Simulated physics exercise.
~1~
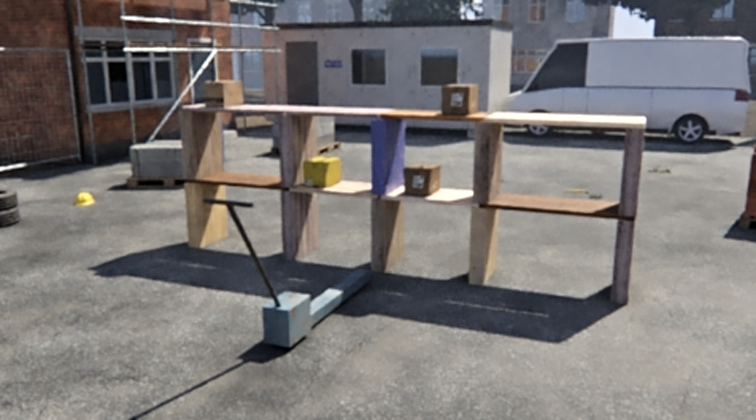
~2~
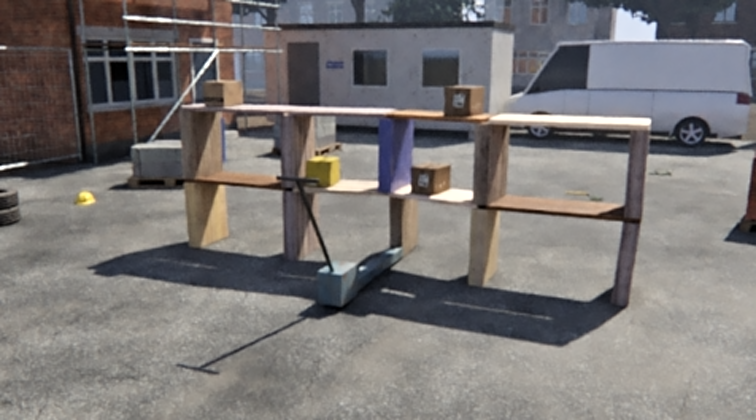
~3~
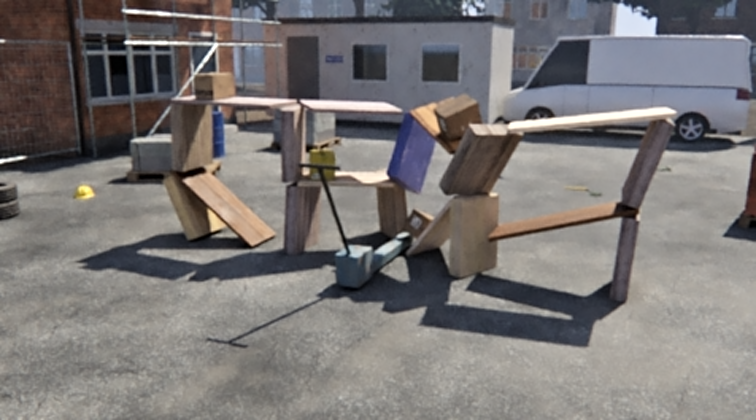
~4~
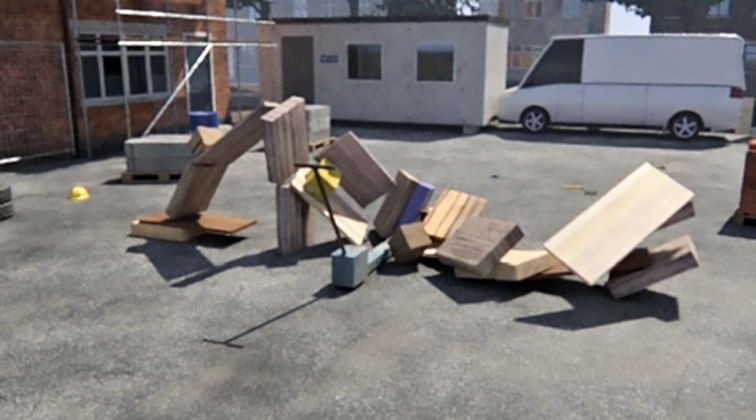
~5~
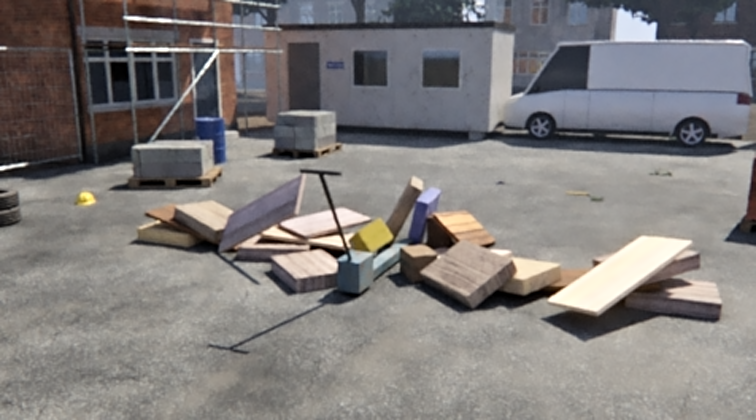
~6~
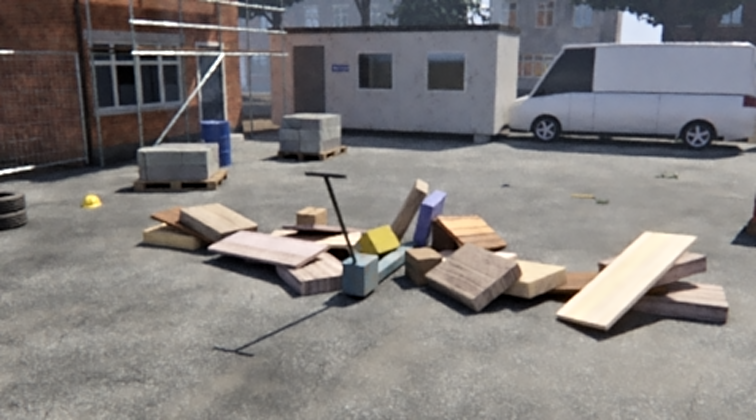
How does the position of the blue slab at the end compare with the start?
At the start the blue slab stands upright in the rack. At the end it is on its side among the fallen timber.
